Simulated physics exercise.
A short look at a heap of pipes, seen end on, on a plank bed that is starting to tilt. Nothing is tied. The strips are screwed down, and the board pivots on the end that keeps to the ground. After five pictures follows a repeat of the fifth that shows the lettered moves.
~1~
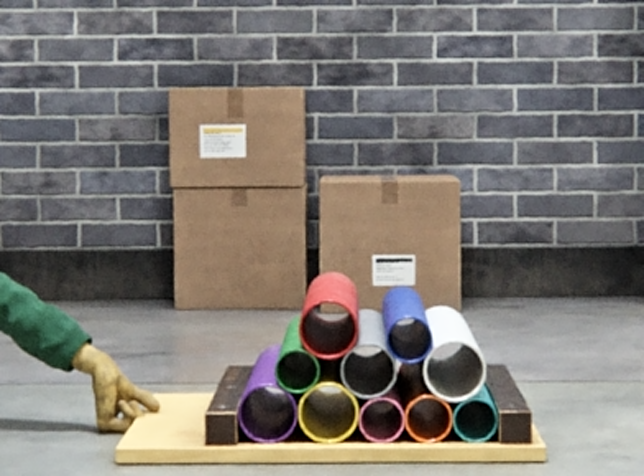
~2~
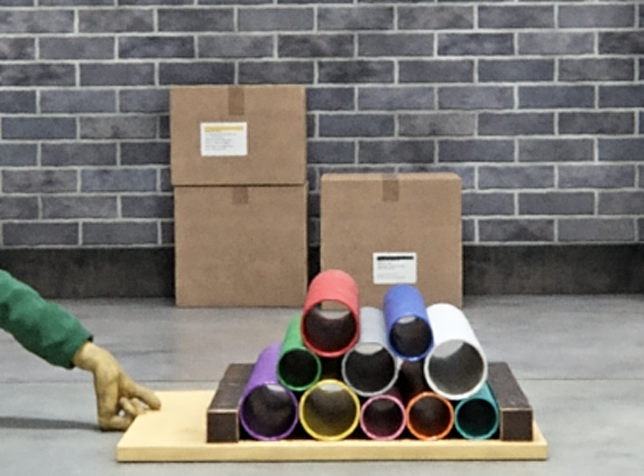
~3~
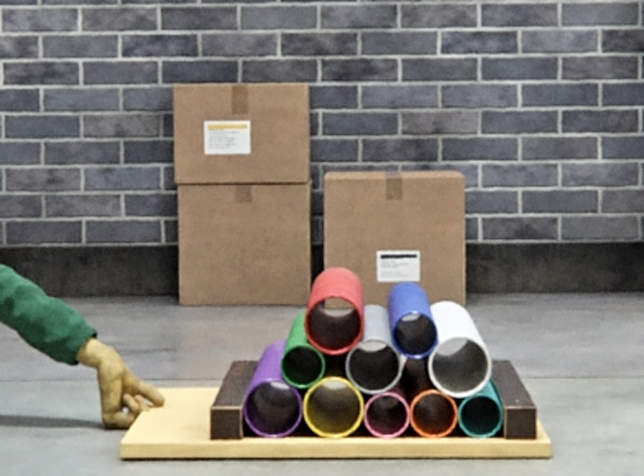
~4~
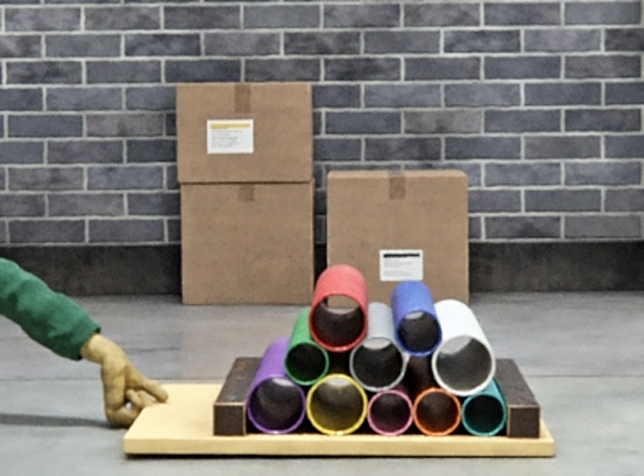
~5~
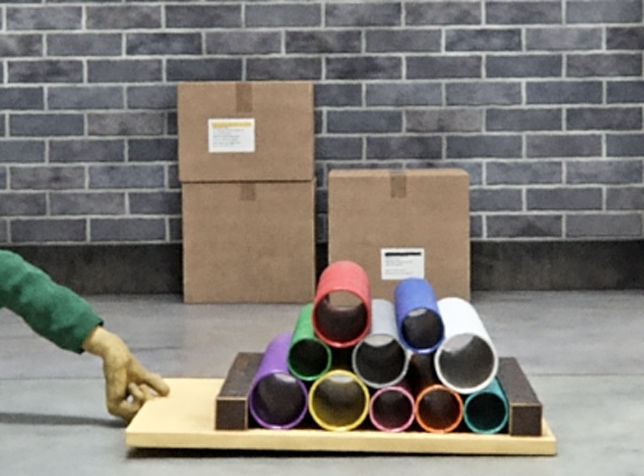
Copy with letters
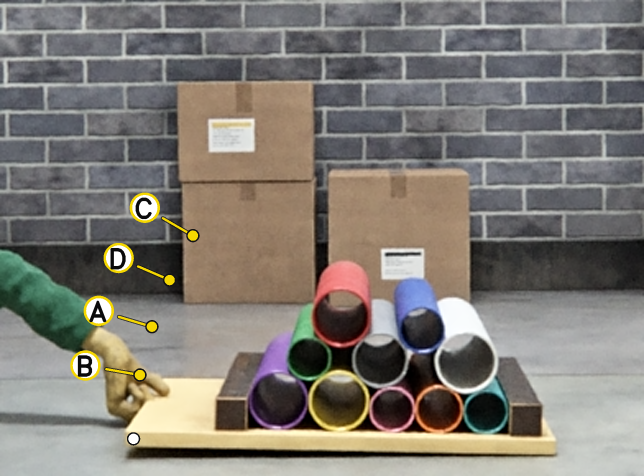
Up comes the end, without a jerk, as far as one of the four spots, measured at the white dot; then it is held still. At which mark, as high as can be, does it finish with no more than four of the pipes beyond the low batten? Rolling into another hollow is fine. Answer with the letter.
The last mark within the limit is C.
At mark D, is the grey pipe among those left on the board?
No.
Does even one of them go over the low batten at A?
Yes.
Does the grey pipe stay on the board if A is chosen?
No, with A.
On the marked copy, A at (152, 326); B at (140, 375); C at (193, 236); D at (170, 280); the white dot at (134, 438).
Following C. Soon after the start, board at 18°.
Later, board at 31°.
In the end, board at 31°, four over the low batten (white, grey, blue, red).
As for the rest, A four over the low batten (white, grey, blue, red); B none over the low batten; D four over the low batten (white, grey, blue, red).
